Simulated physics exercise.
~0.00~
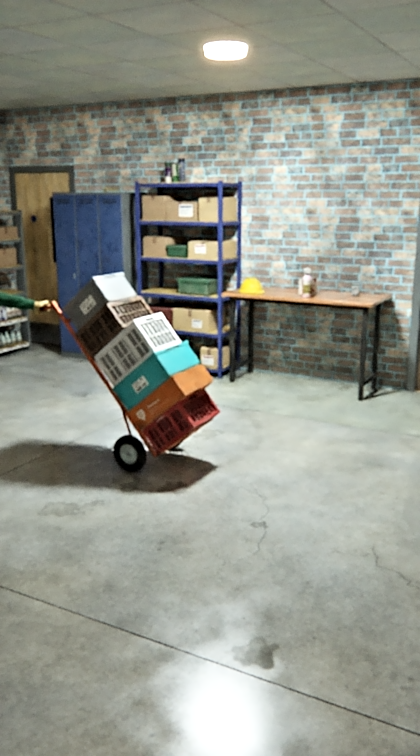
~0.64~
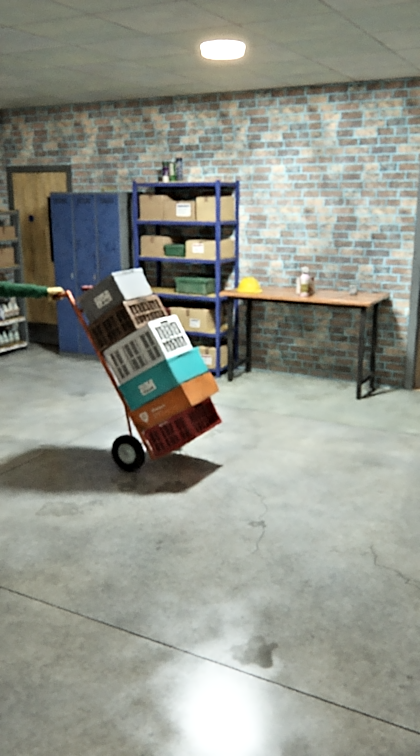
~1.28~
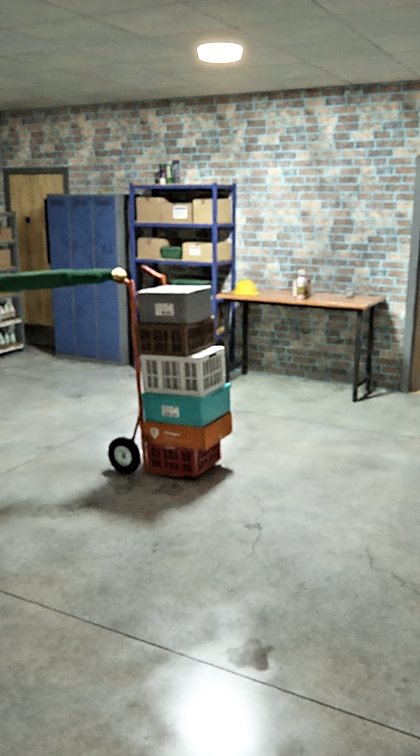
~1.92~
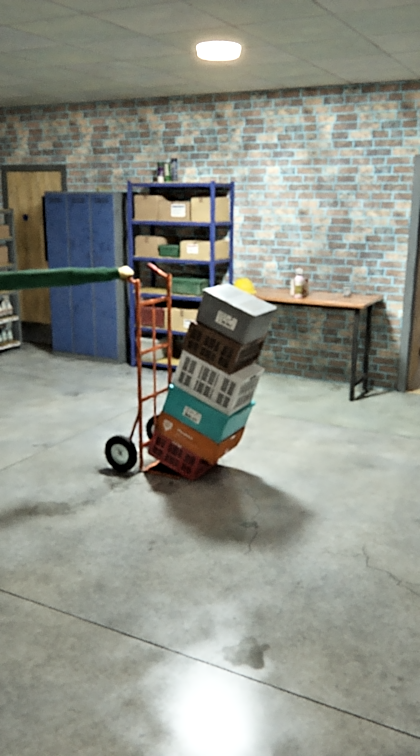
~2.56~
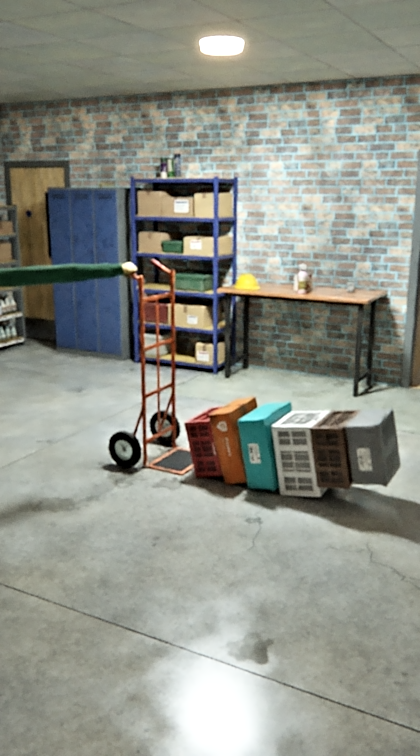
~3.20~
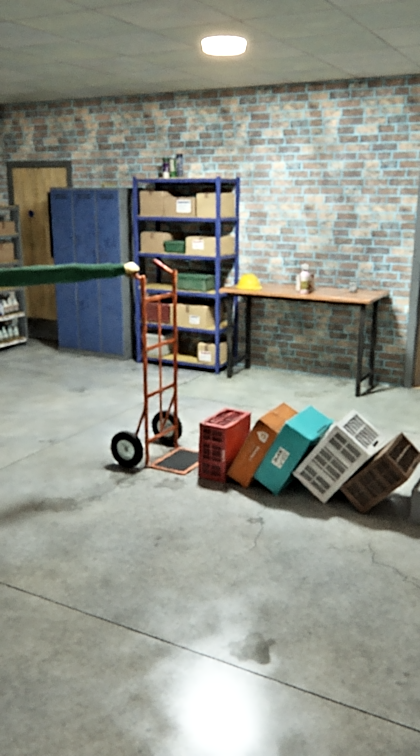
A red two-wheeled hand truck leans back toward the left, loaded with a stack of six boxes and crates, a grey tote on top and a red crate at the bottom. A green-sleeved arm at the left swings it upright on the concrete floor of a brick-walled storeroom. The truck stops upright, but the stack keeps going, tipping to the right away from the frame. The whole column topples over and lands in a row across the floor. The pieces spread and roll further right, ending strewn beside the empty truck, which the hand still holds.
